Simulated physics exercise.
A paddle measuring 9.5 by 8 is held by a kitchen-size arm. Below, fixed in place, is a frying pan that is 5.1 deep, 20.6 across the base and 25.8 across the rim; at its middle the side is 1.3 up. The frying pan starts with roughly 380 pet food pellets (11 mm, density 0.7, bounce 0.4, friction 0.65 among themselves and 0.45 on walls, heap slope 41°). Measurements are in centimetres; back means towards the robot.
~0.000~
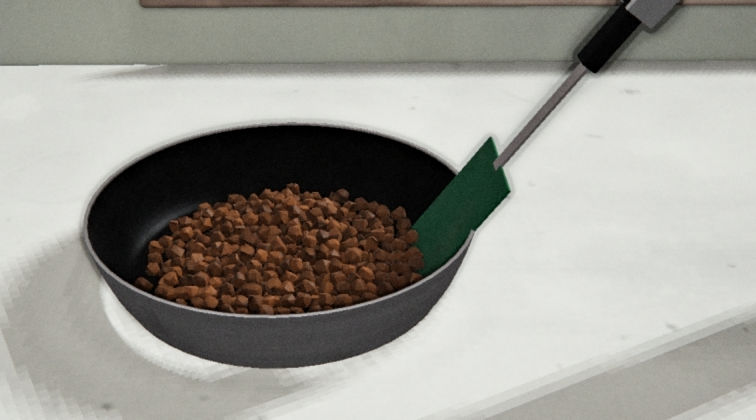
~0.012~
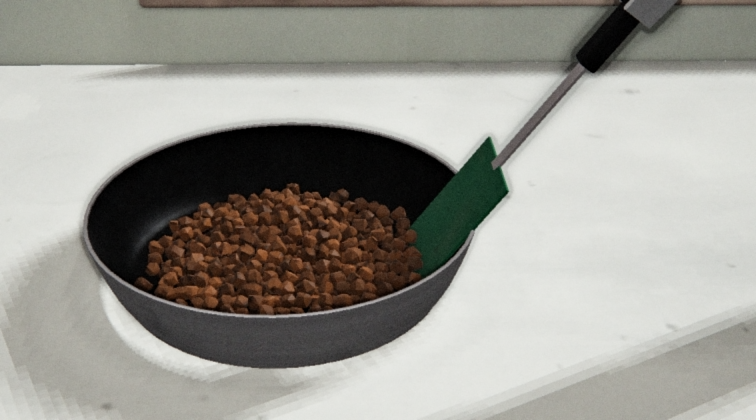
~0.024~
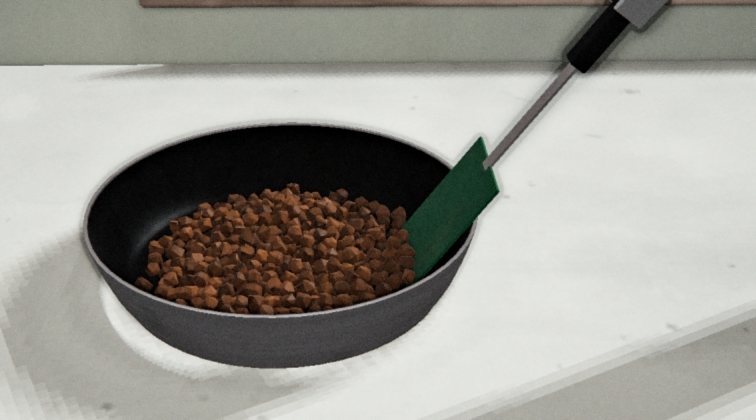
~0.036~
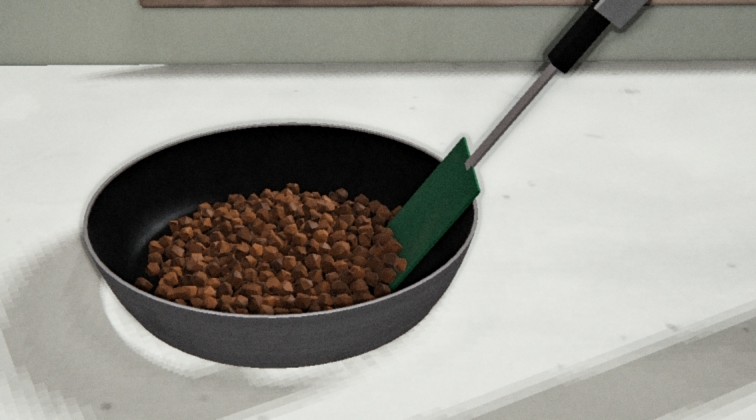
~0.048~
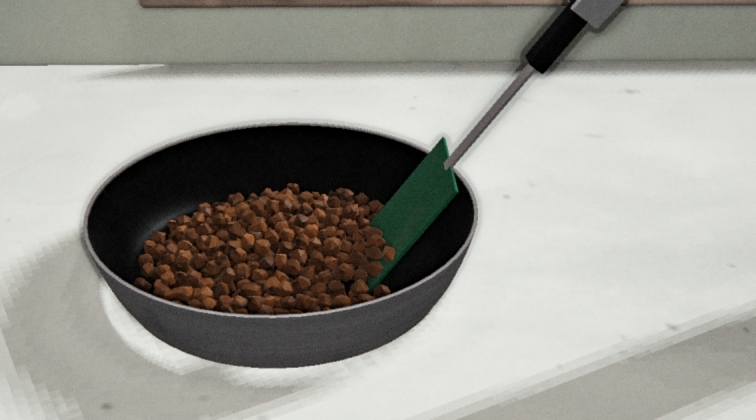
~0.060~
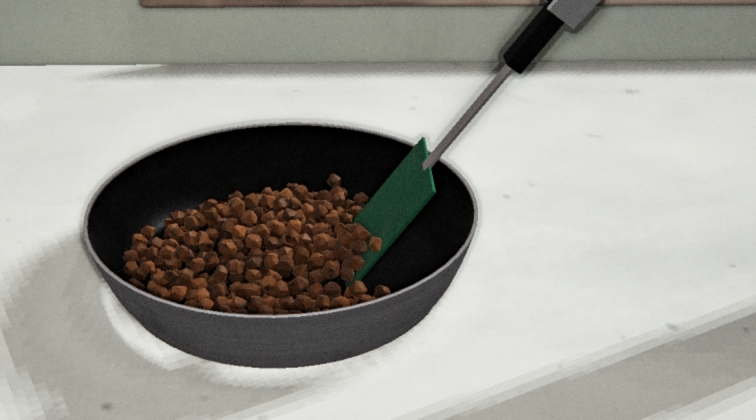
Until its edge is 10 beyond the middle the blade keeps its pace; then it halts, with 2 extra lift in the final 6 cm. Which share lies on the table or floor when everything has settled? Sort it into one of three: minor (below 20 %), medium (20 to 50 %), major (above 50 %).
Medium, 20 to 50 %.
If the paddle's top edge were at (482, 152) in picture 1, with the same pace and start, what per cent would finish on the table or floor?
Some 25 per cent.
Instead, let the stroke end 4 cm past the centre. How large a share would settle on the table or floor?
Close to 5 per cent would end on the table or floor.
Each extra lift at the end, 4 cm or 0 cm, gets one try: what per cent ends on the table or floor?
Try one gives about 25 in a hundred, try two about 25 in a hundred.
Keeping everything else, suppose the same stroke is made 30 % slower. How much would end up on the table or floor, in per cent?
About 20 %.
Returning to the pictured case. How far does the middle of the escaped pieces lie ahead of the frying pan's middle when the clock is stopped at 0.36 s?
I'd put it at some 20 centimetres.
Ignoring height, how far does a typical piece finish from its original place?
It comes to some 6 cm.
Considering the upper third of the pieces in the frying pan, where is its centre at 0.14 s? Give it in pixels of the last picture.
The middle sits at approx. (193, 226).
By 0.10 s, sloping 54°, highest piece 7 above the table; 378 in the frying pan.
By 0.14 s, sloping 54°, highest piece 7 above the table; 378 in the frying pan.
By 0.36 s, sloping 54°, highest piece 18 above the table; 269 in the frying pan, 28 on the table or floor, 81 on the blade or in flight.
By 1.41 s, sloping 54°, highest piece 5 above the table; 270 in the frying pan, 108 on the table or floor.
Final count, 270 in the frying pan, 108 on the table or floor. That is 29 % on the table or floor.
